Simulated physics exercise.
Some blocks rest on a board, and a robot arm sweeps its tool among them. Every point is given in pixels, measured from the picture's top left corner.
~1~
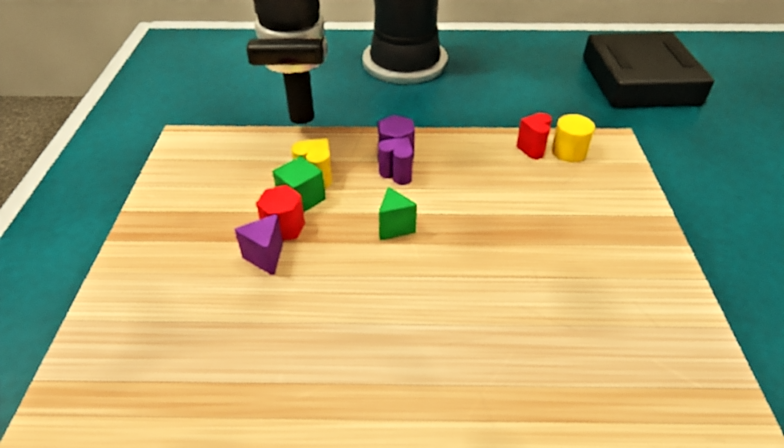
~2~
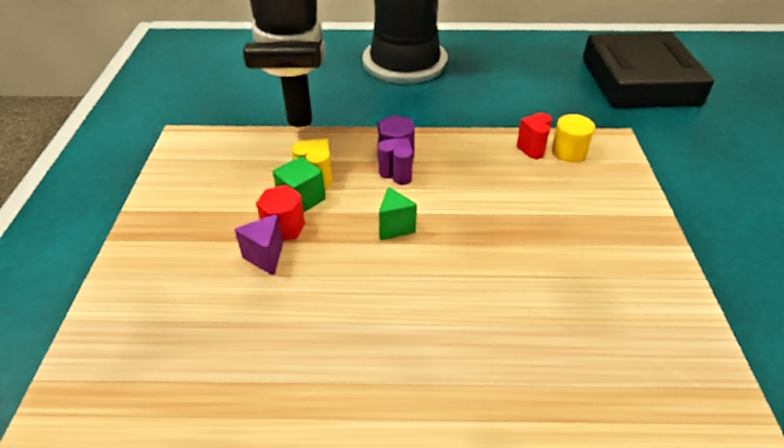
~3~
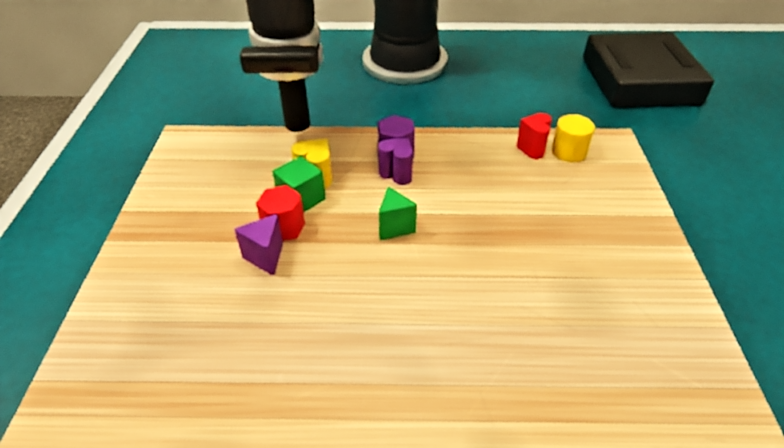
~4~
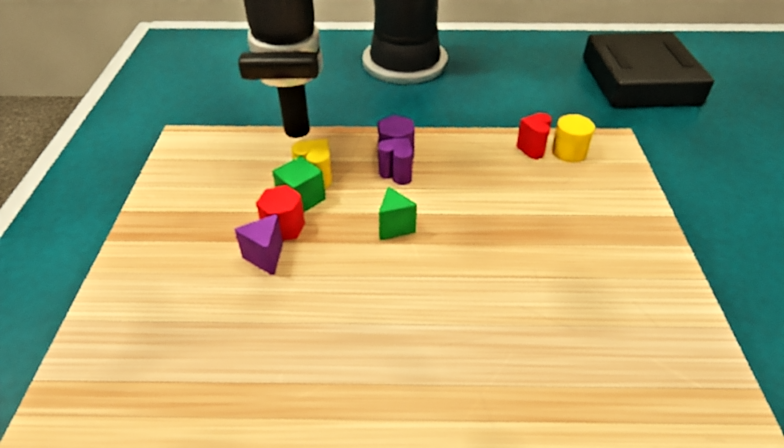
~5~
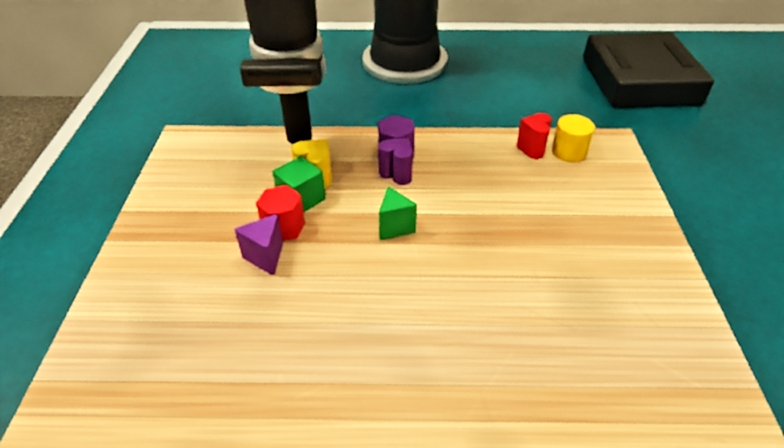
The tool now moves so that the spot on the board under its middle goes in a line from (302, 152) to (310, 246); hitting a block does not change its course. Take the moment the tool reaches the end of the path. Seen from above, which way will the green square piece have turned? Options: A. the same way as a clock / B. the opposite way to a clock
Letter B.
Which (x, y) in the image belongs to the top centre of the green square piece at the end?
In the picture, that point is around (342, 222).
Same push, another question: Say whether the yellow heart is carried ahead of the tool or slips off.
The tool no longer has it in front.
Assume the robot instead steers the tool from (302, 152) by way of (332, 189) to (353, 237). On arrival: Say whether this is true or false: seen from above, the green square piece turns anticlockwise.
That claim is false.
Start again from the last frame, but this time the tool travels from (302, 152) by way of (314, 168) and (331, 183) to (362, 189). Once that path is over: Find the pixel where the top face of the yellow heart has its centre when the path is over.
Put as a pixel place, it's (340, 181).
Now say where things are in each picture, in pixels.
In the first frame, tool tip at (302, 118); block tops, purple triangular piece at (259, 229); red hexagonal block at (278, 199); green square piece at (297, 171); yellow heart at (313, 149).
In the second frame, tool at (300, 121); blocks unchanged.
In the third frame, tool at (298, 125); blocks unchanged.
In the fourth frame, tool at (297, 131); blocks unchanged.
In the fifth frame, tool at (300, 138); purple triangular piece at (259, 229); red hexagonal block at (278, 199); green square piece at (297, 171); yellow heart at (313, 149).
The first path, step by step. One third of the way, tool at (302, 166); red hexagonal block at (275, 202); green square piece at (313, 186), turned 25° clockwise; yellow heart at (326, 161), turned 50° anticlockwise.
Two thirds of the way, tool at (305, 197); red hexagonal block at (275, 202); green square piece at (328, 203), turned 35° clockwise; yellow heart at (335, 166), turned 85° anticlockwise.
At the end, tool at (308, 232); purple triangular piece at (257, 236), turned 25° clockwise; red hexagonal block at (268, 209), turned 35° clockwise; green square piece at (342, 222), turned 25° anticlockwise; yellow heart at (335, 166), turned 85° anticlockwise.
